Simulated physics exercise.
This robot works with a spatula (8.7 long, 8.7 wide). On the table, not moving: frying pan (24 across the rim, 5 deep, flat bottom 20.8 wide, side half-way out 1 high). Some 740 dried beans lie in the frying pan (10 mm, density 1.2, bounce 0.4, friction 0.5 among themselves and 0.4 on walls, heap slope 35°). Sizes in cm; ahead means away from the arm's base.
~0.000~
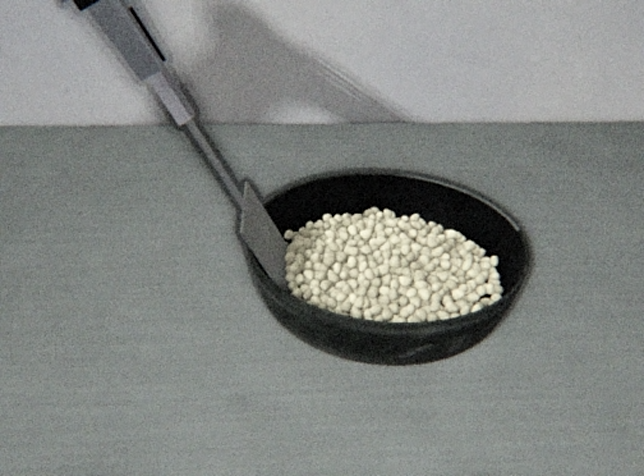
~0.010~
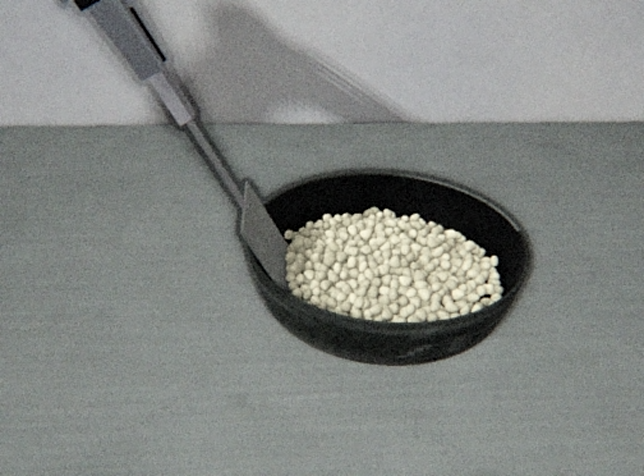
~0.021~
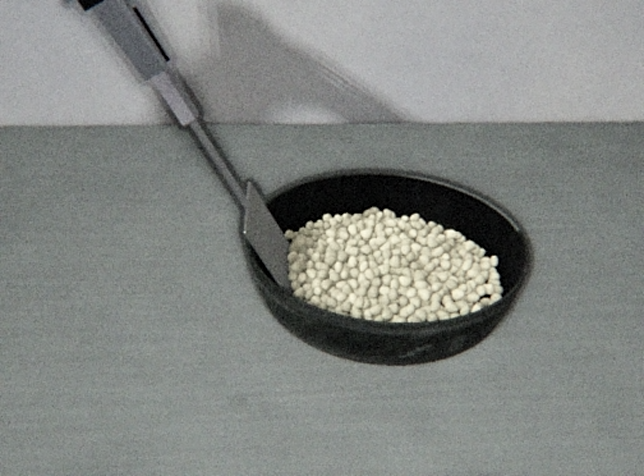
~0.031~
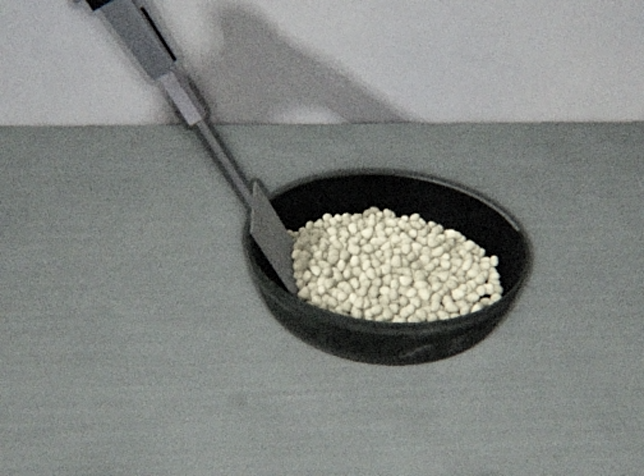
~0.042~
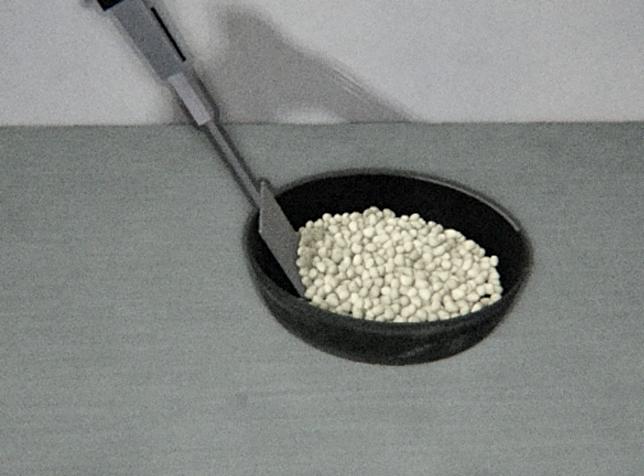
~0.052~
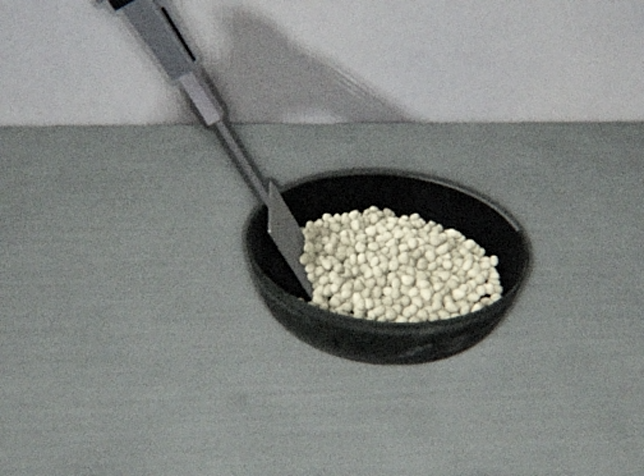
On a grey table, a spatula on a robot arm shifting slightly right inside a dark pan, nudging the edge of heaped pale beans.
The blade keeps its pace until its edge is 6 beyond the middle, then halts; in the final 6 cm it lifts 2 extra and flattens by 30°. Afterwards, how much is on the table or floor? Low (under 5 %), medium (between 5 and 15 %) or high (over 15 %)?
Share on the table or floor: Low (under 5 %).
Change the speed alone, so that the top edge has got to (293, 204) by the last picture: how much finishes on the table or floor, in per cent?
Some 10 per cent.
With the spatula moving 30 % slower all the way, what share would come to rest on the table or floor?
It would be near 0 per cent.
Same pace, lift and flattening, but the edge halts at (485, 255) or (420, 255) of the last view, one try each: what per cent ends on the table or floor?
Some 10 and 0 per cent.
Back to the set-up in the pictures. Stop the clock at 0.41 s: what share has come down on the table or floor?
About 0 per cent.
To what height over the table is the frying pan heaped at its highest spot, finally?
Roughly 6.0 cm.
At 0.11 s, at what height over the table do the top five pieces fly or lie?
Roughly 5 cm.
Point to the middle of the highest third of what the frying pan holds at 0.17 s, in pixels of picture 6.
At about (426, 245).
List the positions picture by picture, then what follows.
The first picture shows the spatula top edge at (244, 205), sloping 63°; upper third of the load around (378, 260), from x 285 to 500, top at y 210; 739 in the frying pan.
The second picture shows the spatula top edge at (244, 205), sloping 63°; upper third of the load around (377, 260), from x 285 to 500, top at y 210.
The third picture shows the spatula top edge at (247, 205), sloping 63°; upper third of the load around (377, 261), from x 285 to 500, top at y 210.
The fourth picture shows the spatula top edge at (253, 205), sloping 63°; upper third of the load around (375, 259), from x 285 to 500, top at y 210.
The fifth picture shows the spatula top edge at (261, 205), sloping 63°; upper third of the load around (376, 257), from x 285 to 500, top at y 210.
The sixth picture shows the spatula top edge at (270, 204), sloping 63°; upper third of the load around (378, 256), from x 280 to 500, top at y 210; 739 in the frying pan.
After 0.11 s, sloping 63°, highest piece 6 above the table; 739 in the frying pan.
After 0.17 s, sloping 51°, highest piece 6 above the table; 739 in the frying pan.
After 0.41 s, sloping 33°, highest piece 6 above the table; 737 in the frying pan, 2 on the table or floor.
After 1.46 s, sloping 33°, highest piece 6 above the table; 737 in the frying pan, 2 on the table or floor.
In the end, 737 in the frying pan, 2 on the table or floor. That is 0 % on the table or floor.
